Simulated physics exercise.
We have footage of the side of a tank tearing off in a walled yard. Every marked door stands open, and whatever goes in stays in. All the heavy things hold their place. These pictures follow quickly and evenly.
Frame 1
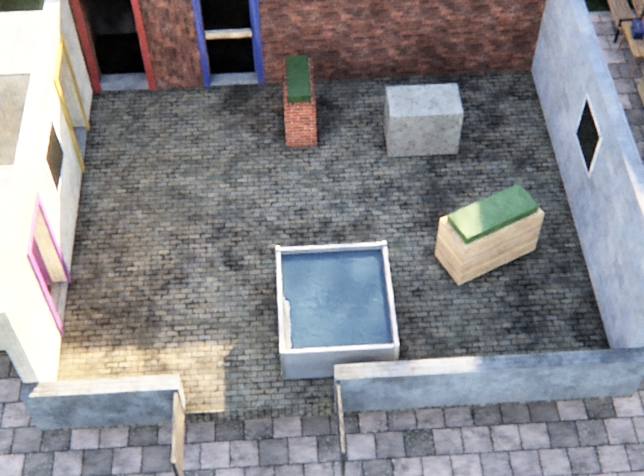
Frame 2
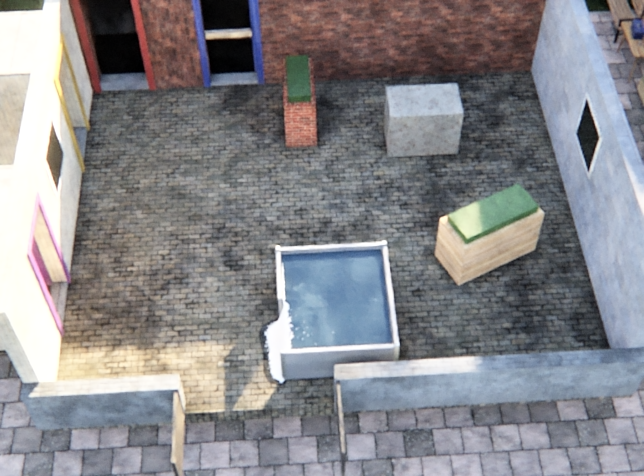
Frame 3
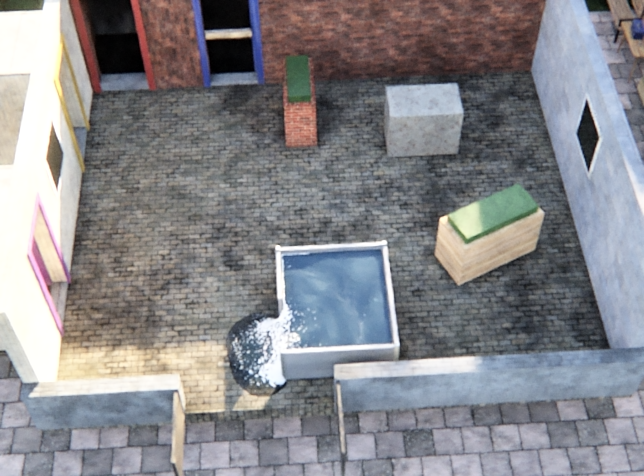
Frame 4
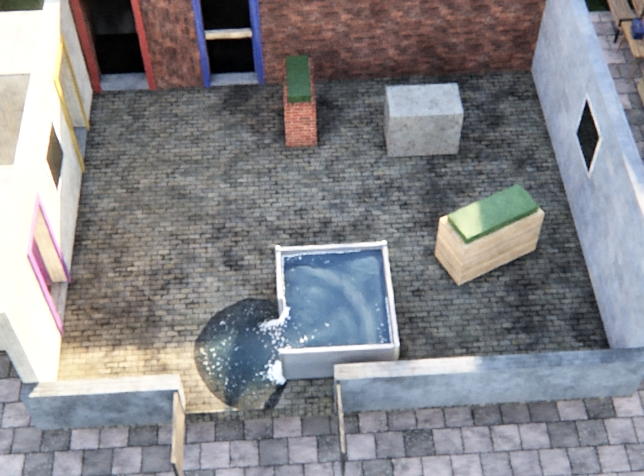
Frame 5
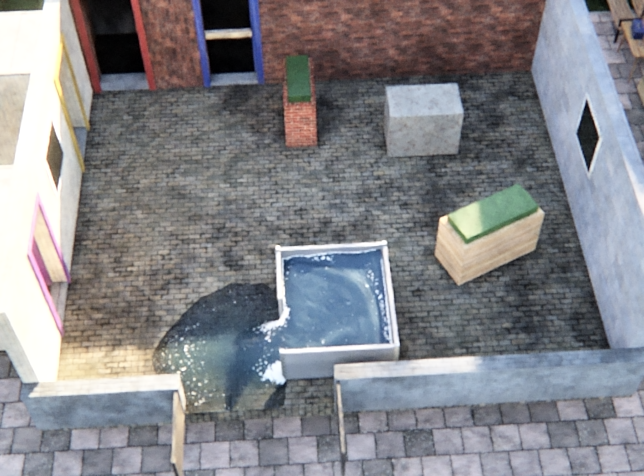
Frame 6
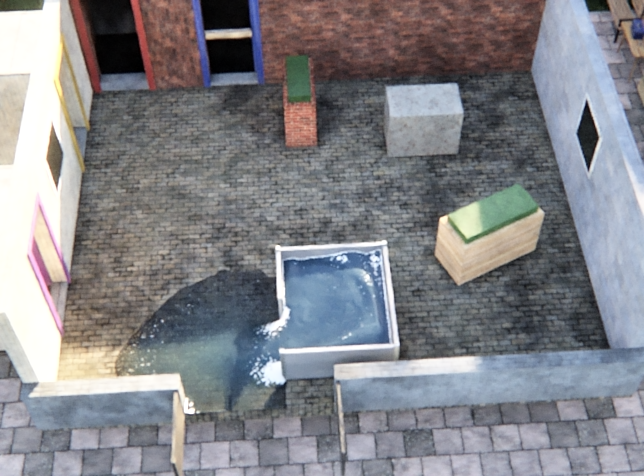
Water pours from the left side of a square tank and spreads left across the paved yard.
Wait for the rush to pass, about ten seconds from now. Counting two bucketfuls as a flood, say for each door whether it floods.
The red door holds up fine I think, the blue door holds up fine I think, the purple door gets overrun I think, the yellow door holds up fine I think.
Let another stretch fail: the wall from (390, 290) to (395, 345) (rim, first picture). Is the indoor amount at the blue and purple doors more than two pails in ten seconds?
Taking them in turn, blue ends up below and purple ends up below.
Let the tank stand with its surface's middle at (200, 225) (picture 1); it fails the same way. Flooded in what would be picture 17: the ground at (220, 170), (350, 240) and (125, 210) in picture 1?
Parched, parched, soaked.
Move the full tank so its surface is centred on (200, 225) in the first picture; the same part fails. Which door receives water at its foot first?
The purple door, that's the one.
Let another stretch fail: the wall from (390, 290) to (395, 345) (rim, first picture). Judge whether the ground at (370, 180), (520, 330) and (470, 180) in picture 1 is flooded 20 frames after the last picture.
Untouched, submerged, submerged.
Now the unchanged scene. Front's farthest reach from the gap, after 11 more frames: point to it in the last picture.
I'd put it around (76, 225).
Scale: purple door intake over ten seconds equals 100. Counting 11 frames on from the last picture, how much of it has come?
I make it 30 per cent.
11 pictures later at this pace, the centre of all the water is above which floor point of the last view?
Near (244, 333).
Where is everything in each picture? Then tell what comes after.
The first frame shows the water tank at (335, 298) is whole and still.
In the second frame, water pours out at (284, 343) and has run to a hidden place.
In the third frame, water pours out at (285, 343) and has run to (233, 337).
In the fourth frame, the front is at (202, 342), out from the gap at (285, 344).
In the fifth frame, the front is at (158, 358), out from the gap at (285, 343).
In the sixth frame, water pours out at (285, 343) and has run to (122, 370).
A moment on, water covers 15 % of the floor; the red door not reached, the blue door not reached, the purple door wet at the sill, nothing in, the yellow door not reached.
Next, water covers 15 % of the floor; the red door not reached, the blue door not reached, the purple door over two buckets in, the yellow door not reached.
Then, water covers 20 % of the floor; the red door not reached, the blue door not reached, the purple door far over two buckets in, the yellow door wet at the sill, nothing in.
Later, water covers 40 % of the floor; the red door wet at the sill, nothing in, the blue door wet at the sill, nothing in, the purple door far over two buckets in, the yellow door wet at the sill, nothing in.
In the end, water covers 55 % of the floor; the red door wet at the sill, nothing in, the blue door wet at the sill, nothing in, the purple door far over two buckets in, the yellow door wet at the sill, nothing in.
